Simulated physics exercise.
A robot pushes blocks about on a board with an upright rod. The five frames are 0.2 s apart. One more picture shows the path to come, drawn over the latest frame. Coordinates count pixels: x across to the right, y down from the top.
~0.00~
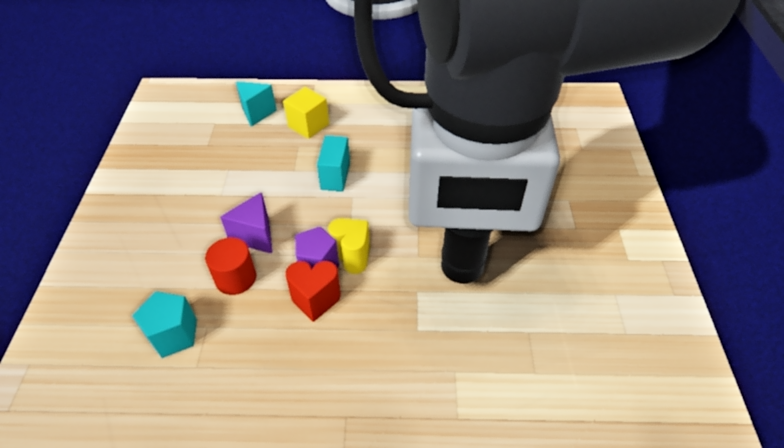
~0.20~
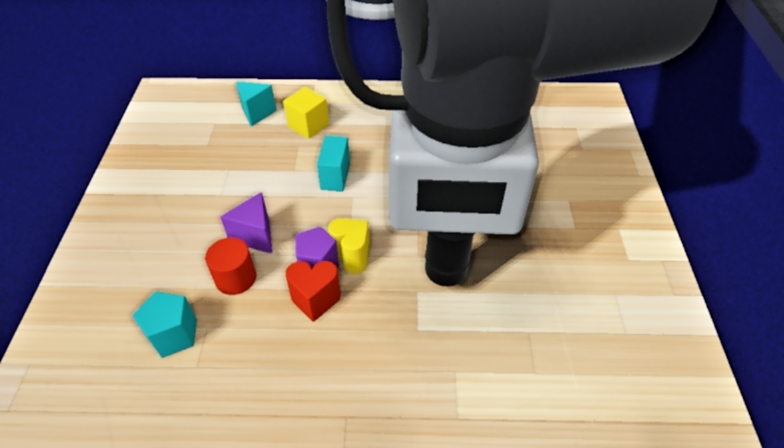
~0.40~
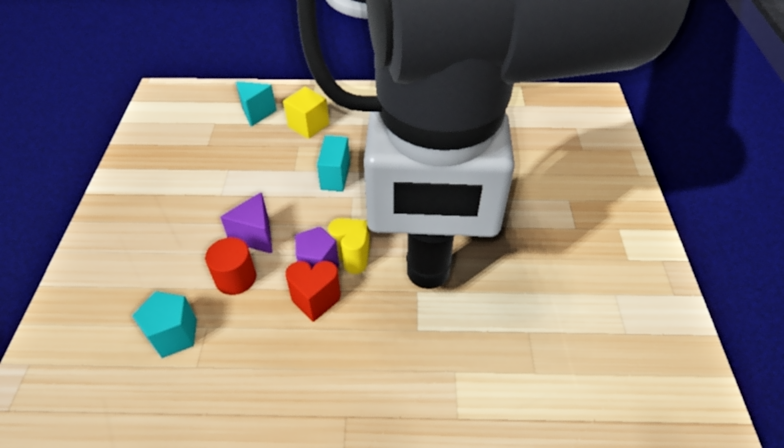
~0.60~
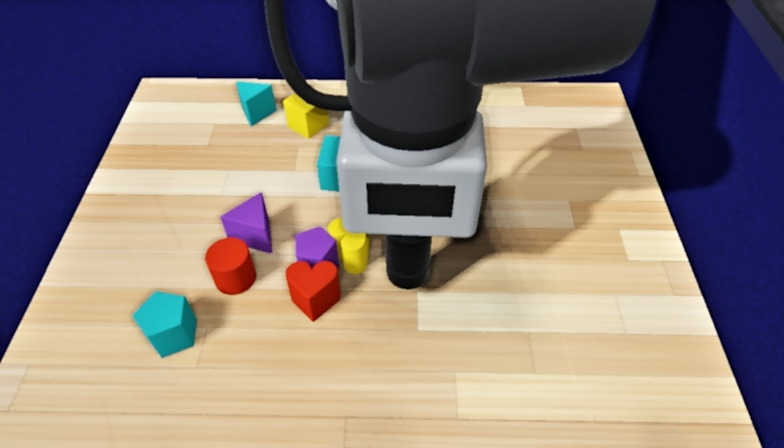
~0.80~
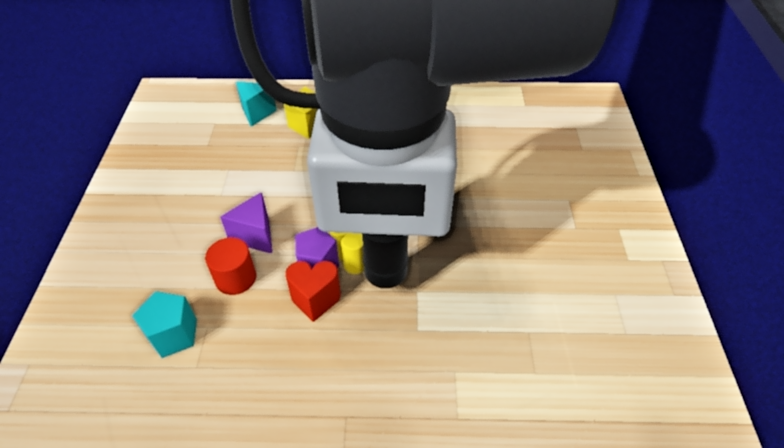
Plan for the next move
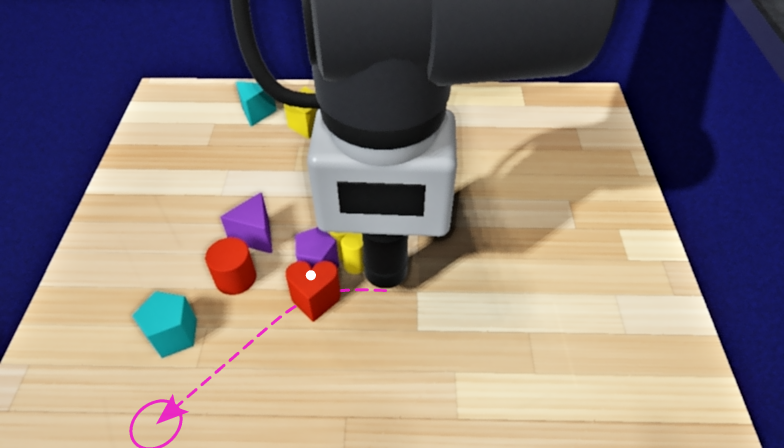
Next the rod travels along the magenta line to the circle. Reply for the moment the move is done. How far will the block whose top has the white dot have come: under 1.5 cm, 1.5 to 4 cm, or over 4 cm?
My prediction: Over 4 cm.
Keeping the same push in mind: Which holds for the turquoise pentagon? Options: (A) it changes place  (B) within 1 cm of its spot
A: It changes place.
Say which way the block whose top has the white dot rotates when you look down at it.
From above, the turn goes clockwise.
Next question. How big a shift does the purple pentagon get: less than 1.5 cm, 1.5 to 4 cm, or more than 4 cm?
The shift is below 1.5 cm.
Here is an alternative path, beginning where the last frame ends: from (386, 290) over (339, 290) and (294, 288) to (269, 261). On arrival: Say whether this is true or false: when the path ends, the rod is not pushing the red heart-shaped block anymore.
Verdict: True.
The drawn path runs from (386, 290) through (304, 302) and (234, 357) to (156, 424); the dot is on the red heart-shaped block.
What follows on the original path. One third of the way, rod at (300, 284); red heart-shaped block at (250, 293), turned 15° anticlockwise; purple pentagon at (302, 241), turned 40° clockwise.
Two thirds of the way, rod at (226, 341); turquoise pentagon at (135, 312); red heart-shaped block at (175, 323), turned 50° clockwise; purple pentagon at (302, 241), turned 40° clockwise.
At the end, rod at (144, 410); turquoise pentagon at (125, 311), turned 40° clockwise; red heart-shaped block at (142, 348), turned 115° clockwise; purple pentagon at (302, 241), turned 40° clockwise; yellow heart-shaped block not moved.
